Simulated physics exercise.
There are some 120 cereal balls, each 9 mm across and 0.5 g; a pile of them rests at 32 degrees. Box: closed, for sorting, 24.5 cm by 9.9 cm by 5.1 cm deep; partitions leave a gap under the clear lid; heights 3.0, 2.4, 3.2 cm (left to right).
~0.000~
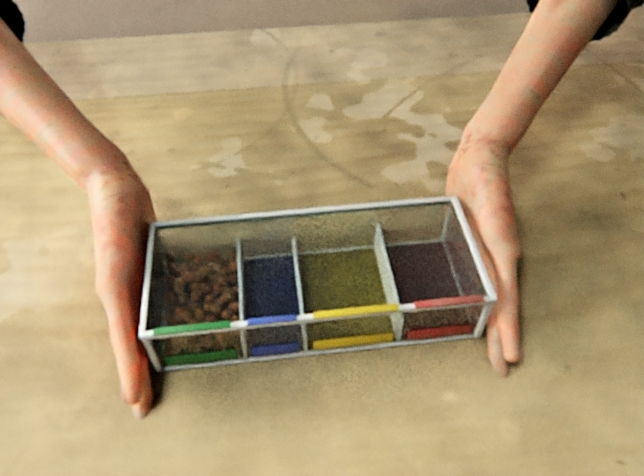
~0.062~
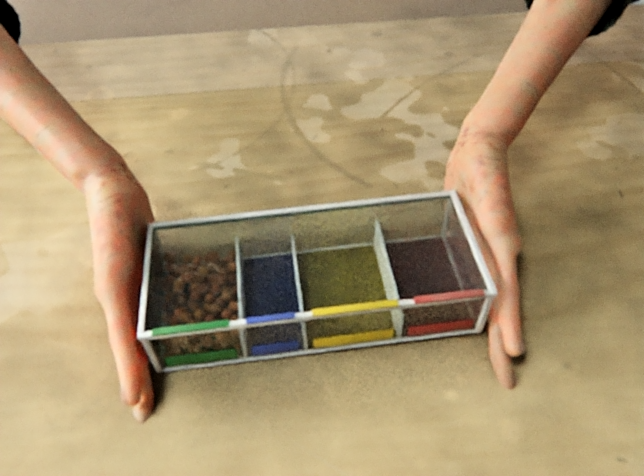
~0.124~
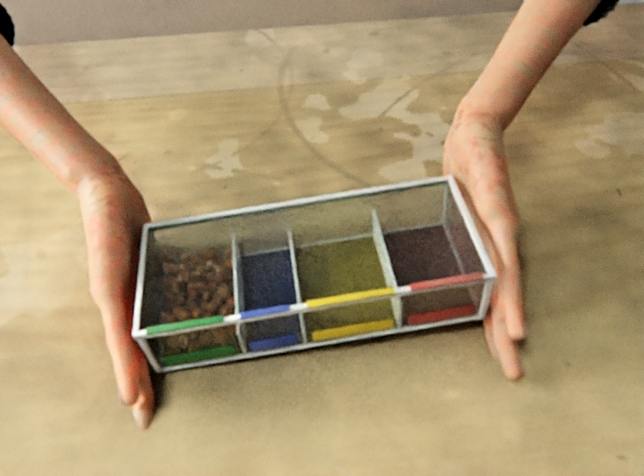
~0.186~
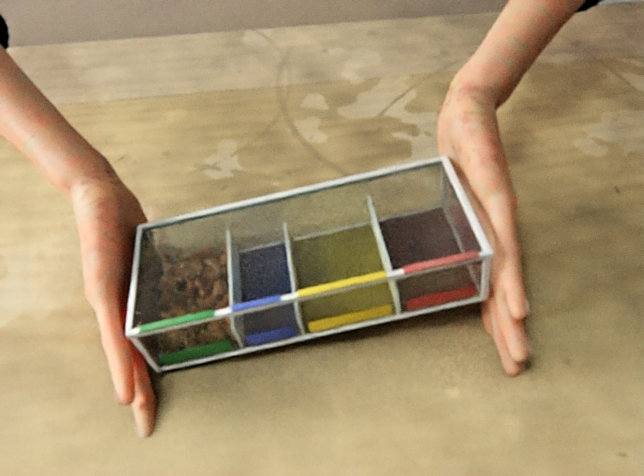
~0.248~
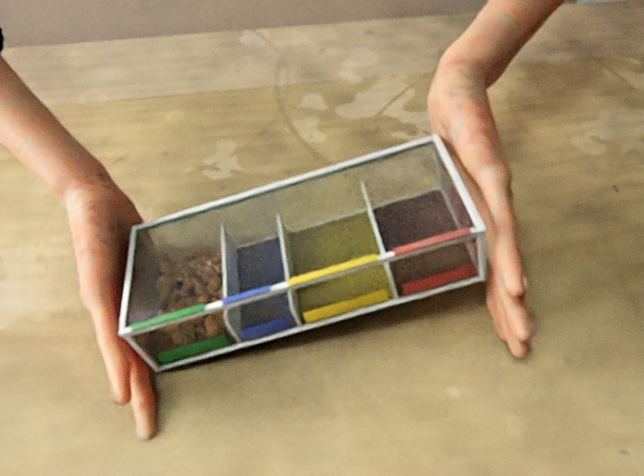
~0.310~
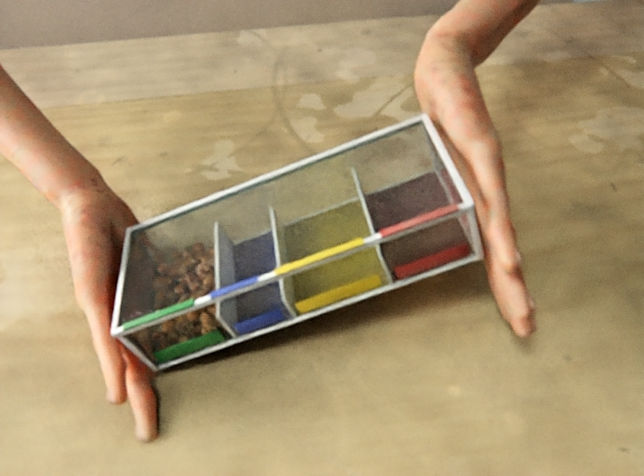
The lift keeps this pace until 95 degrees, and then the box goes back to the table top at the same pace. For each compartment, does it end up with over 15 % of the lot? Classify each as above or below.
Classification: Red below, blue below, green above, yellow below.
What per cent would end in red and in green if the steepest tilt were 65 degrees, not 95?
Then red would get 0 per cent and green 100 per cent.
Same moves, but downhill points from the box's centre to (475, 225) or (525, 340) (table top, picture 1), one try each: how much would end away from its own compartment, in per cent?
Roughly 70 per cent on the first try and 70 per cent on the second.
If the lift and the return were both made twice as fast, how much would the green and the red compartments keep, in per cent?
I'd expect green at 100 percent and red at 0 percent.
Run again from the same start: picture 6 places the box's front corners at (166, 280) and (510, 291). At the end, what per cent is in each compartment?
Final shares, in per cent - red: 45, blue: 0, green: 35, yellow: 25.
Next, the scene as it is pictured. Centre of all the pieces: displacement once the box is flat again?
Around 1.0 centimetres, start to finish.
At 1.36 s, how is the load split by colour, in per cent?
Red 0, blue 0, green 100, yellow 0.
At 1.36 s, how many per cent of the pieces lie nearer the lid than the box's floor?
Around 30 in a hundred, give or take.
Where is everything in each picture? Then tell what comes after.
Box tilt 0 degrees, front corners at (146, 333) and (490, 297); green 100 %, in the first frame.
Box tilt 1 degrees, front corners at (144, 334) and (490, 292), in the second frame.
Box tilt 5 degrees, front corners at (139, 333) and (489, 275), lowest corner left back, in the third frame.
Box tilt 10 degrees, front corners at (133, 331) and (485, 253), lowest corner left back, in the fourth frame.
Box tilt 15 degrees, front corners at (126, 330) and (478, 229), lowest corner left back, in the fifth frame.
Box tilt 20 degrees, front corners at (119, 330) and (467, 205), lowest corner left back; green 100 %. Its pace works out near 80 degrees a second, in the sixth frame.
Then, at 1.36 s, tilt 95 degrees; green 100 %.
After 2.06 s, tilt 42 degrees; green 100 %.
After 2.80 s, tilt 0 degrees; green 100 %.
In the end, at 3.2 s, red 0 %, blue 0 %, green 100 %, yellow 0 %.
